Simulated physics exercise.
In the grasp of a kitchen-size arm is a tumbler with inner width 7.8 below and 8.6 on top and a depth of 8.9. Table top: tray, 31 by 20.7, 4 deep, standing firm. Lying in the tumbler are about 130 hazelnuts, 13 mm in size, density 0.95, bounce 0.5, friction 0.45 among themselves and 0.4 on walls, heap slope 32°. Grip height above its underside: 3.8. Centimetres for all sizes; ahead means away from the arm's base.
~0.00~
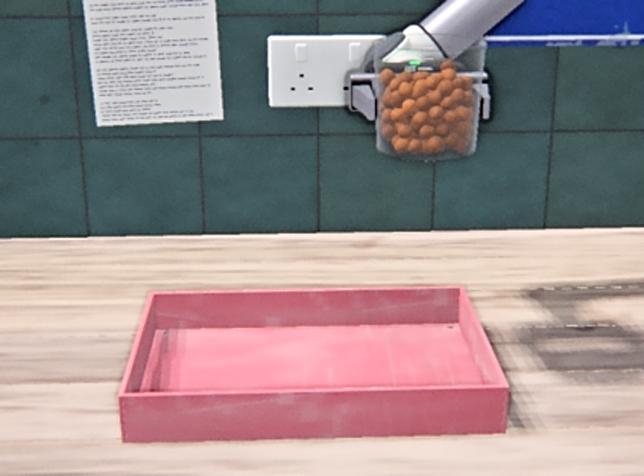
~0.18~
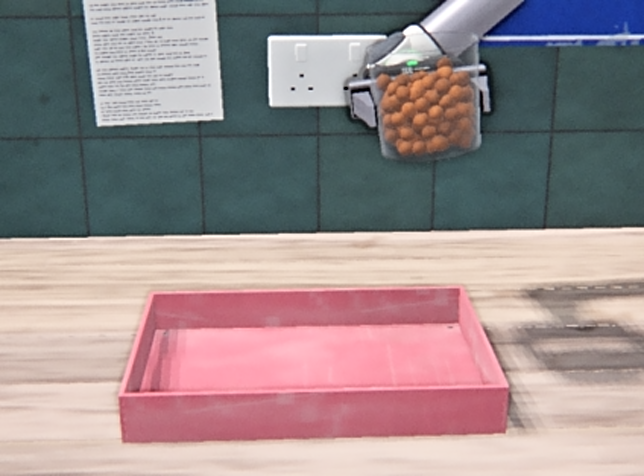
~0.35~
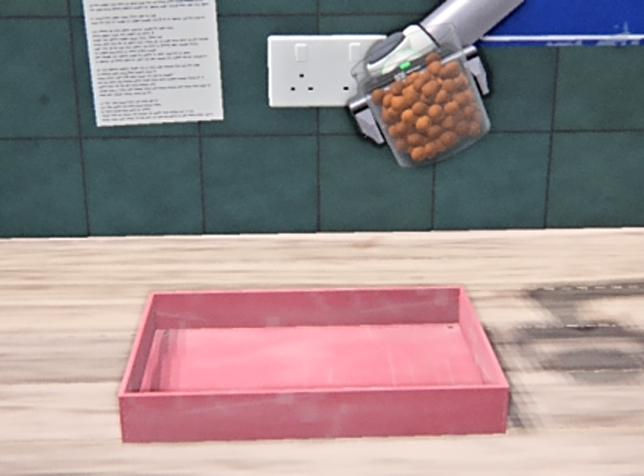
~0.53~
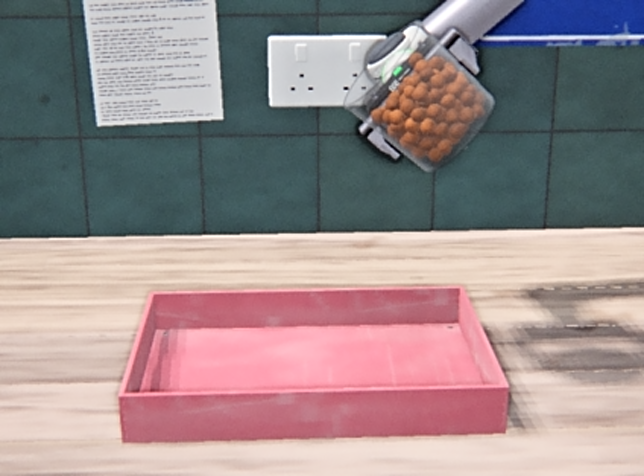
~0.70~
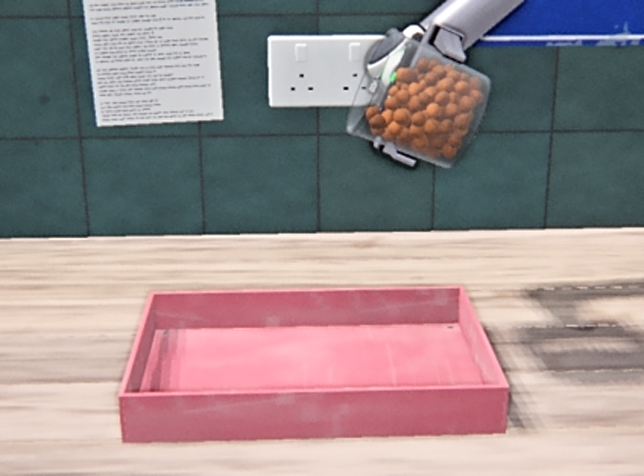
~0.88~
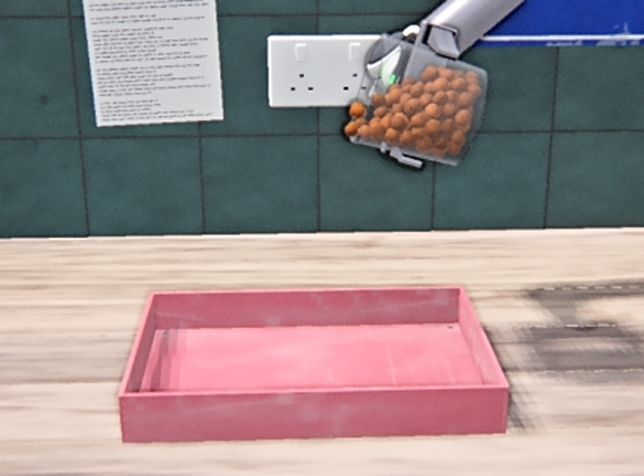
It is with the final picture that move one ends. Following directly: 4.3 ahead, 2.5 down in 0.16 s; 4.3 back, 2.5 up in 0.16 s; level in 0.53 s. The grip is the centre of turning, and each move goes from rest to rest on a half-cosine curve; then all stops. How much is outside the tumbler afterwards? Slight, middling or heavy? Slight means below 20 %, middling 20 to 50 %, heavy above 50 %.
Slight.
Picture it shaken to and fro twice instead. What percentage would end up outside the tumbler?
Roughly 20 in a hundred.
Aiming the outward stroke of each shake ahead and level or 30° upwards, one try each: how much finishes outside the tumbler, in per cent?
First try about 25 %, second try about 35 %.
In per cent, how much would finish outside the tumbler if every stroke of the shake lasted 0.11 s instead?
Roughly 25 percent would.
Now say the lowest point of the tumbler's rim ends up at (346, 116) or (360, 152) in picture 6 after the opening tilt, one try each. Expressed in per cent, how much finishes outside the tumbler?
About 0 and 45 %.
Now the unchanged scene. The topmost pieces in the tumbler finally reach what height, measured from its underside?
Roughly 7.5 centimetres.
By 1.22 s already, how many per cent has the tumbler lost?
About 10 per cent so far.
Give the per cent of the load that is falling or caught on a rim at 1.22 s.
9 %.
After 1.22 s, tilted 73° forward, highest piece 27 above the table; 120 in the tumbler, 2 in the tray, 12 in flight or on a rim.
After 1.56 s, tilted 17° forward, highest piece 30 above the table; 117 in the tumbler, 17 in the tray.
After 1.93 s, level, highest piece 29 above the table; 117 in the tumbler, 17 in the tray.
After 2.98 s, level, highest piece 29 above the table; 117 in the tumbler, 17 in the tray.
In the end, 117 in the tumbler, 17 in the tray. That is 13 % outside the tumbler.
